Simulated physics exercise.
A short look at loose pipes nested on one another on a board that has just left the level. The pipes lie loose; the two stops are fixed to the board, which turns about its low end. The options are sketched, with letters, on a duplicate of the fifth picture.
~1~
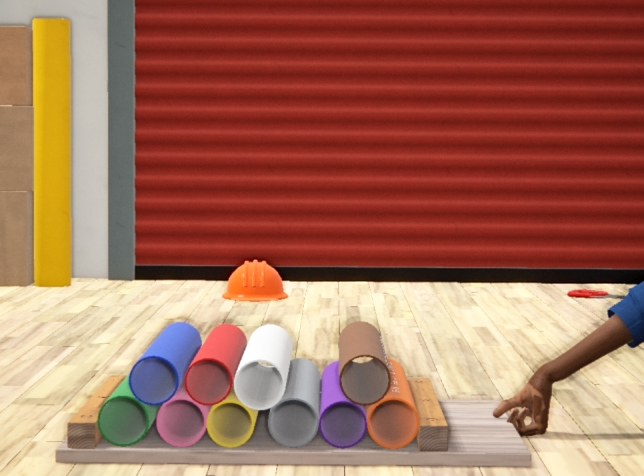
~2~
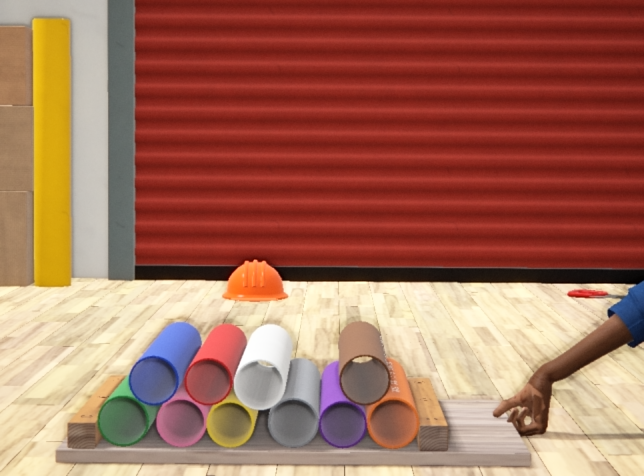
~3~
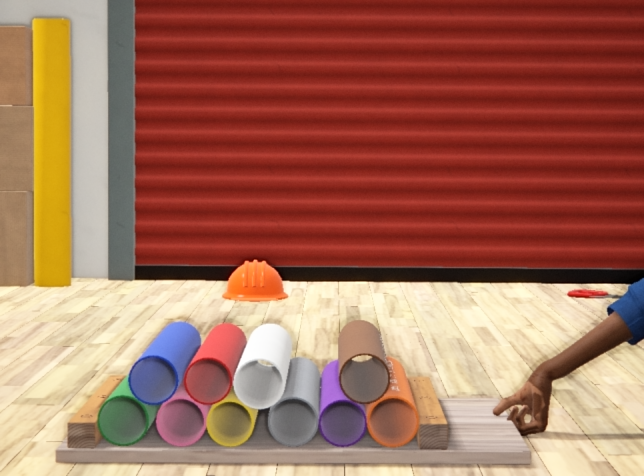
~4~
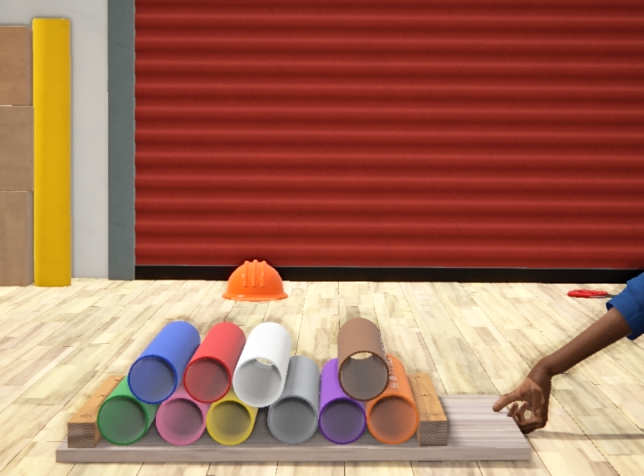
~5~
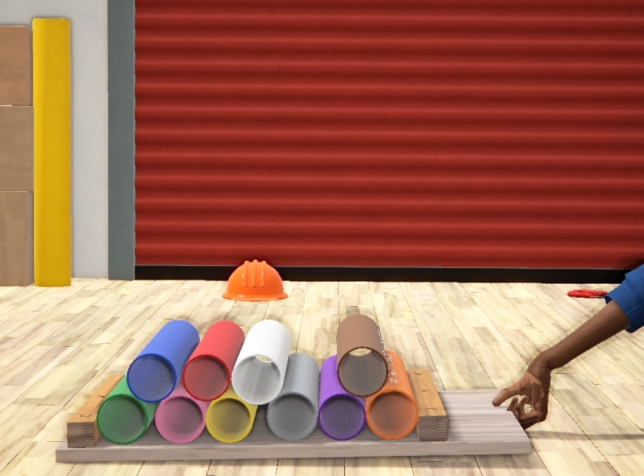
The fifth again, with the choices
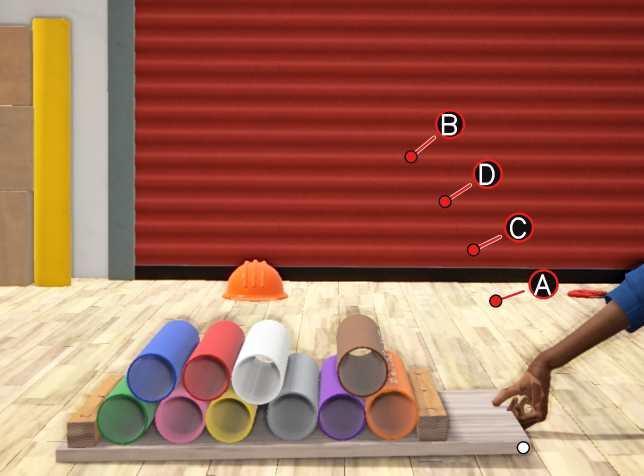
A hand at the right end of a board barely raised it, and the colourful pipes stacked between two wooden blocks stayed nested together, shifting hardly at all in front of a red shutter.
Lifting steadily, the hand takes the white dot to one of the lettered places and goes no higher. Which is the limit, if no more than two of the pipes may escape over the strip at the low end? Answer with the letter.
At most to A.
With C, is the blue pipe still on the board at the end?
No, with C.
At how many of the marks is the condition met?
The number is one.
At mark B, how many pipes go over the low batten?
The count is four.
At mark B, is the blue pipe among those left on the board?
The blue pipe: No.
On the copy, A at (496, 301); B at (411, 157); C at (474, 250); D at (445, 202); the white dot at (523, 448).
On A. First, board at 14°.
Then, board at 20°.
Finally, board at 20°, none over the low batten.
By contrast, B four over the low batten (blue, white, brown, red); C four over the low batten (blue, white, brown, red); D four over the low batten (blue, white, brown, red).
